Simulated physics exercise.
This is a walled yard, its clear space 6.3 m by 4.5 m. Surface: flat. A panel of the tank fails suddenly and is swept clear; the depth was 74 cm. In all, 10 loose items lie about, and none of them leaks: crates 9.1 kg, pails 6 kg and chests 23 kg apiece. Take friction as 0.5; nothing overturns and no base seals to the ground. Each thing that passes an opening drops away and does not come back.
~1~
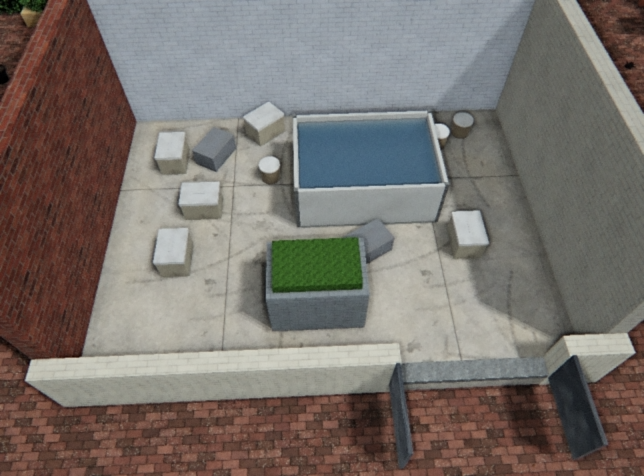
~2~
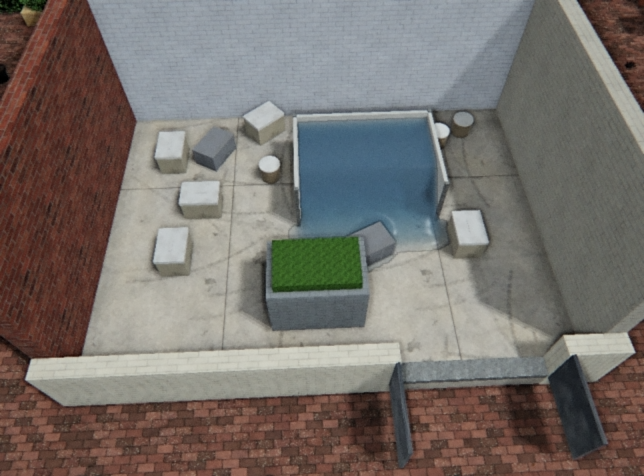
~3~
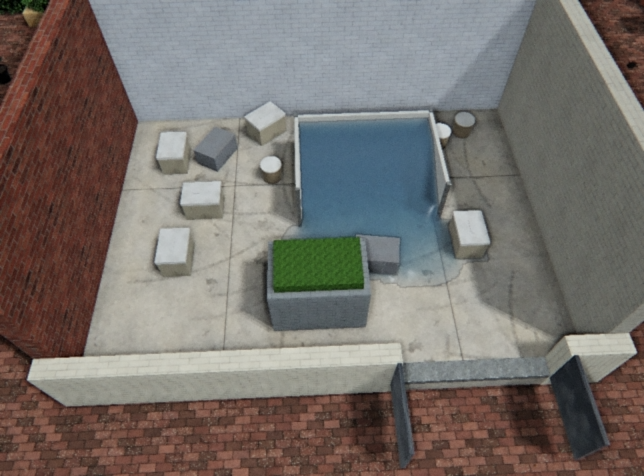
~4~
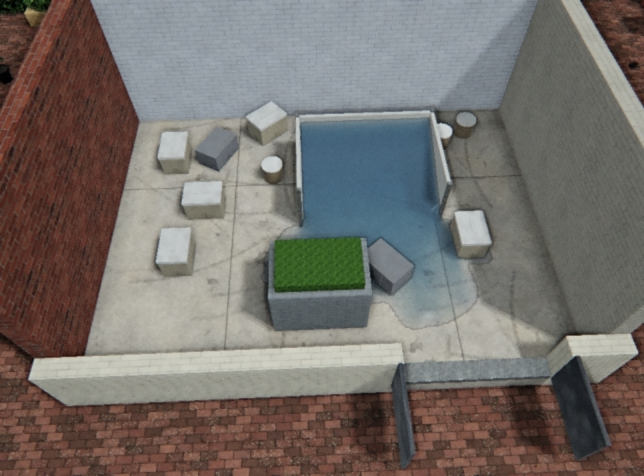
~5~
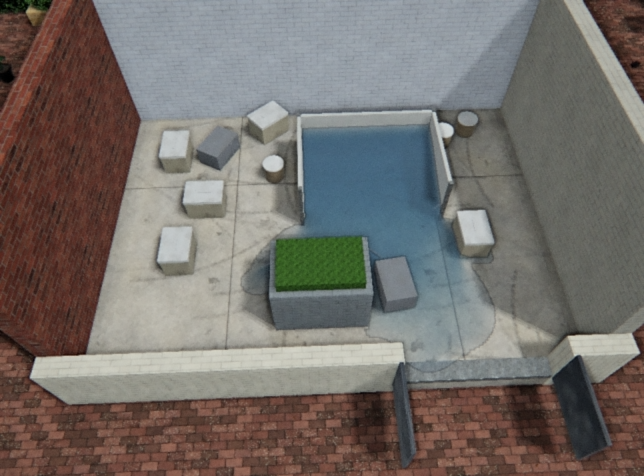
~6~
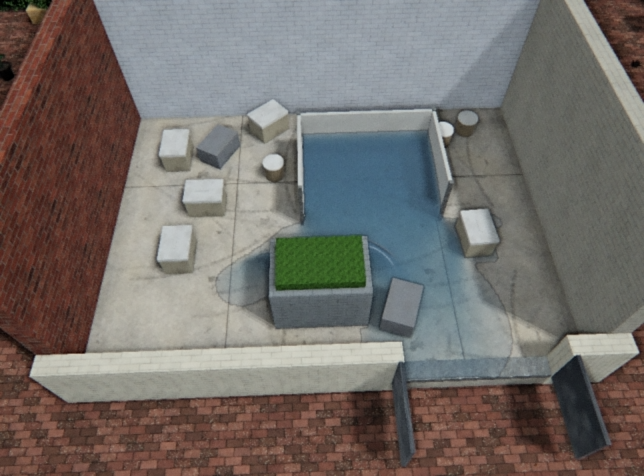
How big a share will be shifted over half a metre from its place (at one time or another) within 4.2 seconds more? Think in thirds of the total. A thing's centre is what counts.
I expect the share moved that far will be below a third.
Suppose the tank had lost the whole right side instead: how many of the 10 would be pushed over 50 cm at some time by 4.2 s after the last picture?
Result: 5 of them.
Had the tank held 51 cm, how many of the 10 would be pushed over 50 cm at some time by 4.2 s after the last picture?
Result: 1.
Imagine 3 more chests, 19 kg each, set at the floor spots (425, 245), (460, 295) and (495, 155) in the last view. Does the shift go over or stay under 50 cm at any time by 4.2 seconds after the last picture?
Answers in order are crosses the line, crosses the line and does not cross.
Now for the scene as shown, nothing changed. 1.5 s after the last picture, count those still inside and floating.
0 of them.
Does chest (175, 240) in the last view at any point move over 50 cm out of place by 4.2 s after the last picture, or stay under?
Short answer, overshooting.
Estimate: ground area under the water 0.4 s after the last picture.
Roughly 11.0 m2.
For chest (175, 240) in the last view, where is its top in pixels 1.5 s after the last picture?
Position: About (112, 244).
Then, 0.4 s after the last picture 1 of 10 are over 50 cm from their spots; 1 afloat.
Then, 1.5 s after the last picture 2 of 10 are over 50 cm from their spots; 0 afloat.
Then, 2.8 s after the last picture 2 of 10 are over 50 cm from their spots; 1 afloat.
Then, 4.2 s after the last picture 1 of 10 are over 50 cm from their spots, and 2 have been at some point; 0 afloat.
